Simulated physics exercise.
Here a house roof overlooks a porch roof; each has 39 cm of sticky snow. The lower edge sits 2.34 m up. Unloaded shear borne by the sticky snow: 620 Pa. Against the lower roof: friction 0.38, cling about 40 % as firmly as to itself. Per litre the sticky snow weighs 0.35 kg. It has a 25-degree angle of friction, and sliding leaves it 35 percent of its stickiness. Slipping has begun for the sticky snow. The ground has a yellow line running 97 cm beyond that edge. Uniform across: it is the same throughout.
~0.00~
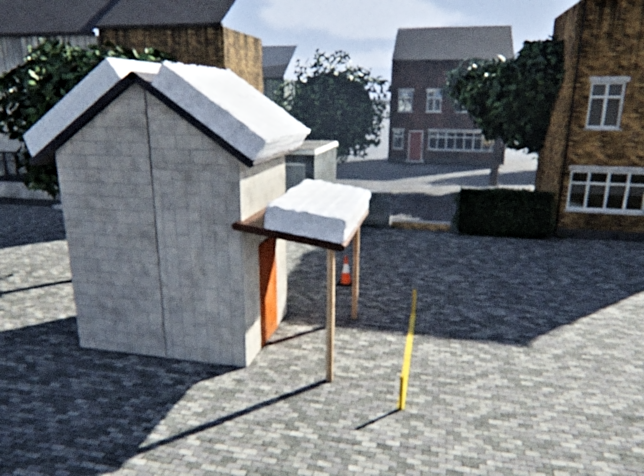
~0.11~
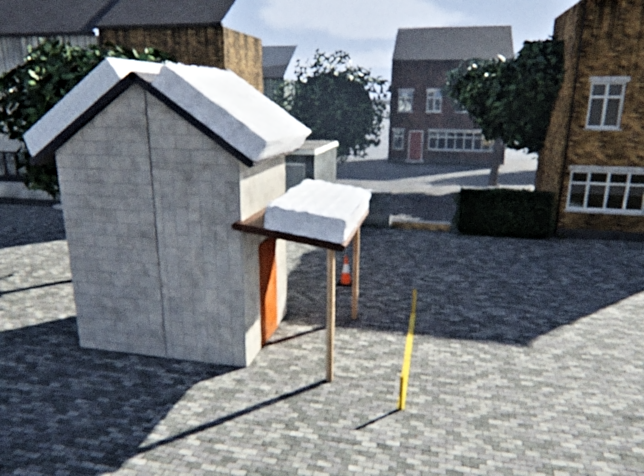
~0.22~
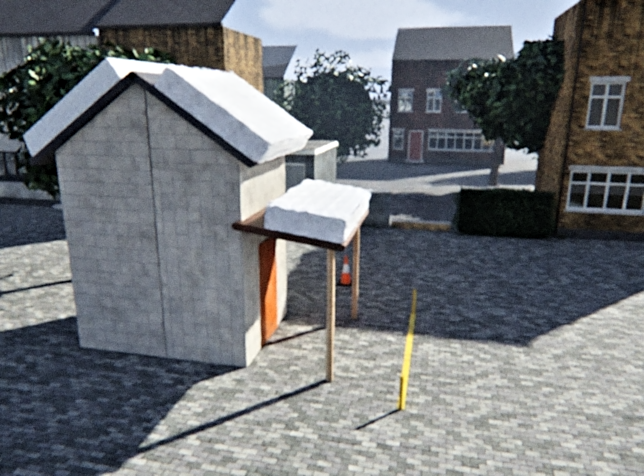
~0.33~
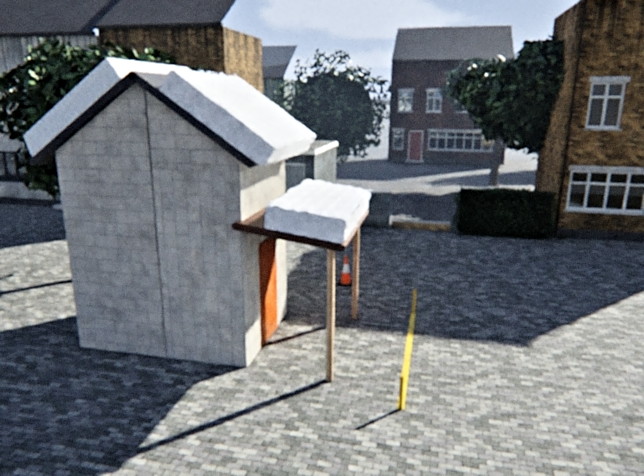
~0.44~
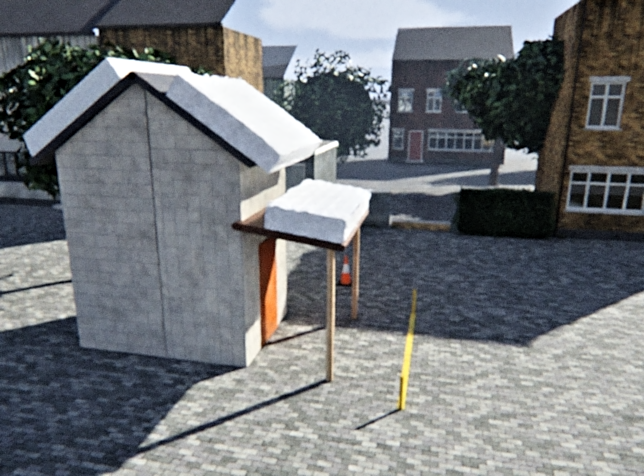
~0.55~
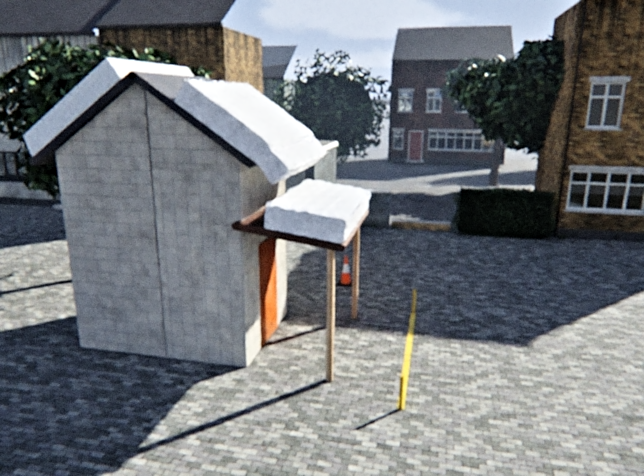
A small pale block house with a snow-covered pitched roof stands at left on a grey paved square, seen from slightly above by a still camera. A snow-topped porch roof on wooden posts shelters its orange door, with an orange cone behind, a yellow line at right and brick houses beyond. The snow on the right roof slope slides down toward the right, slowly then faster, pushing past the eave above the porch and bending downward.
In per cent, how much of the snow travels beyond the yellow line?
Something like 34 %.
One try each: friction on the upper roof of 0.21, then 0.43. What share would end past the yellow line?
I'd say 40 %, followed by 25 %.
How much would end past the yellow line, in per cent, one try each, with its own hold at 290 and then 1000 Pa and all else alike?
Expect about 45 in a hundred, then about 25 in a hundred.
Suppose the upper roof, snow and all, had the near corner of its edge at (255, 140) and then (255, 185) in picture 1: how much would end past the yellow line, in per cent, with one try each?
First try 50 %, second try 16 %.
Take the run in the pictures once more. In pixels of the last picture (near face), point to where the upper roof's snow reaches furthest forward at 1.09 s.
You'll find it close to (340, 207).
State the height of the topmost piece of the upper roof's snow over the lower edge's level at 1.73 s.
About 0.6 m.
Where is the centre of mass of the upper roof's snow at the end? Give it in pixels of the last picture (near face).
Roughly pixel (391, 334) on the near face.
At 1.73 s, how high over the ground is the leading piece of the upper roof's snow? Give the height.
About 0.8 m.
After 1.09 s, none is below the lower edge and 0 % is past the line.
After 1.73 s, 28 % is below the lower edge and 7 % is past the line.
After 2.36 s, 52 % is below the lower edge and 33 % is past the line.
After 3.00 s, 60 % is below the lower edge and 34 % is past the line.
After 3.80 s, 60 % is below the lower edge and 34 % is past the line.
